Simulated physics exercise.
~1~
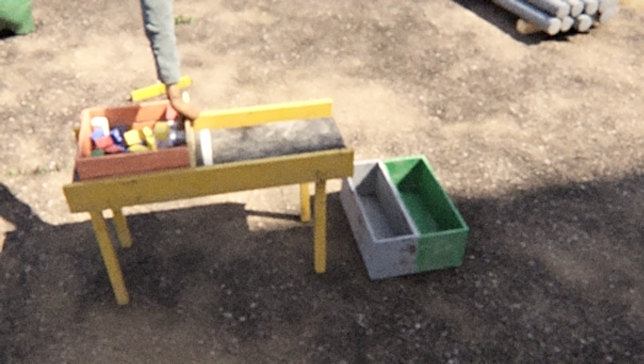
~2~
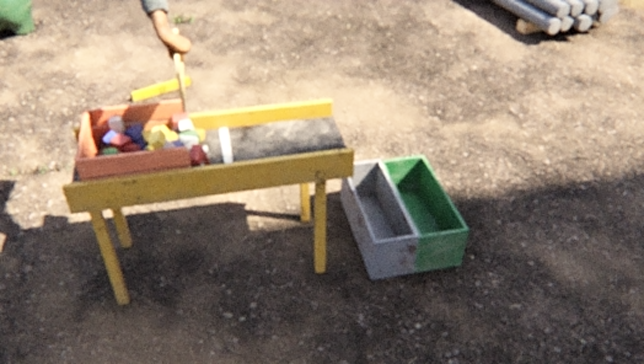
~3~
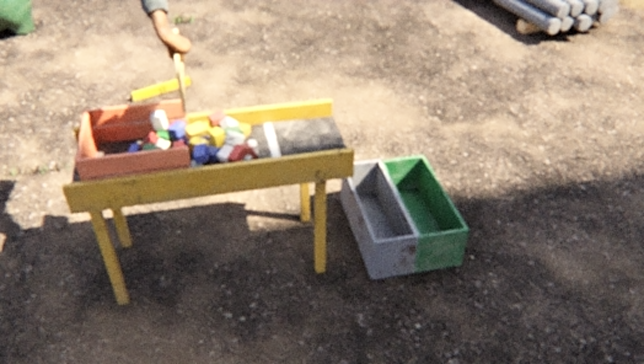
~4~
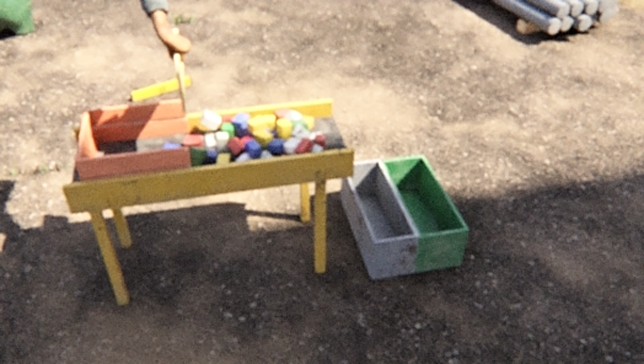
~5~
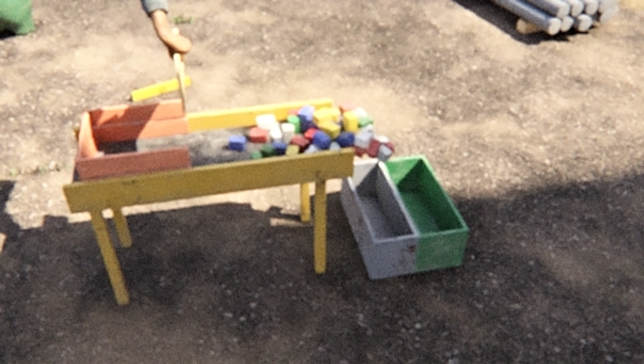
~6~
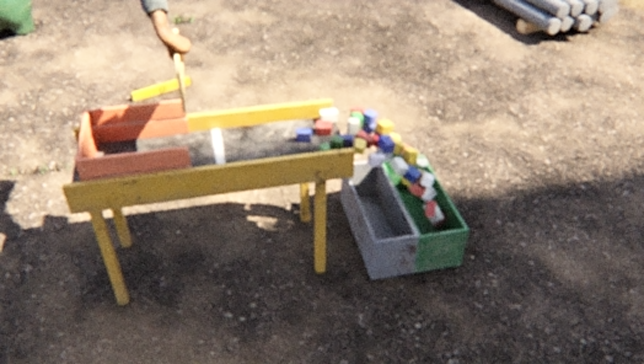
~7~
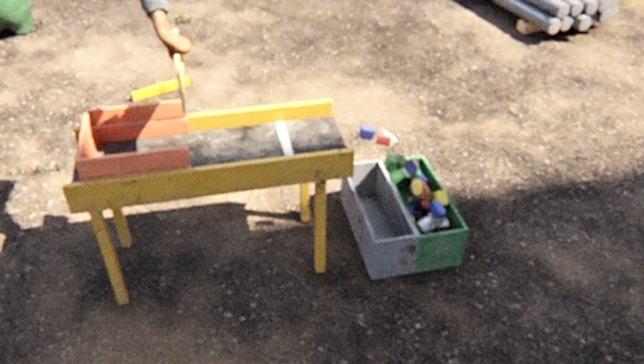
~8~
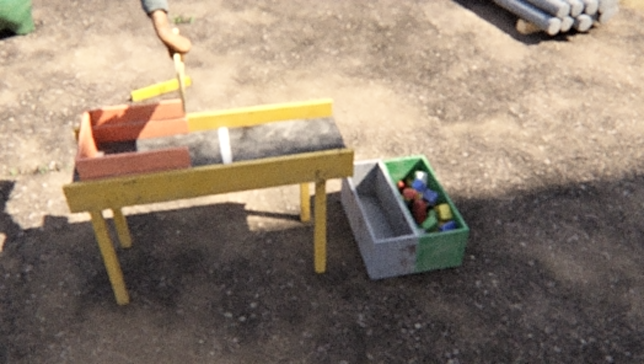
To begin with, colourful toy bricks sit in an orange pen at the left end of a raised belt with yellow rails and legs, while a hand reaches down at the pen's edge. The hand lifts the gate and holds it up, and the bricks begin sliding right along the dark belt. They spread into a long cluster, passing out of the pen toward the far end. Soon they spill over the edge, arcing down past the grey tote. The last few drop in, leaving the belt empty and the bricks resting in the green tub, with the grey tote empty.
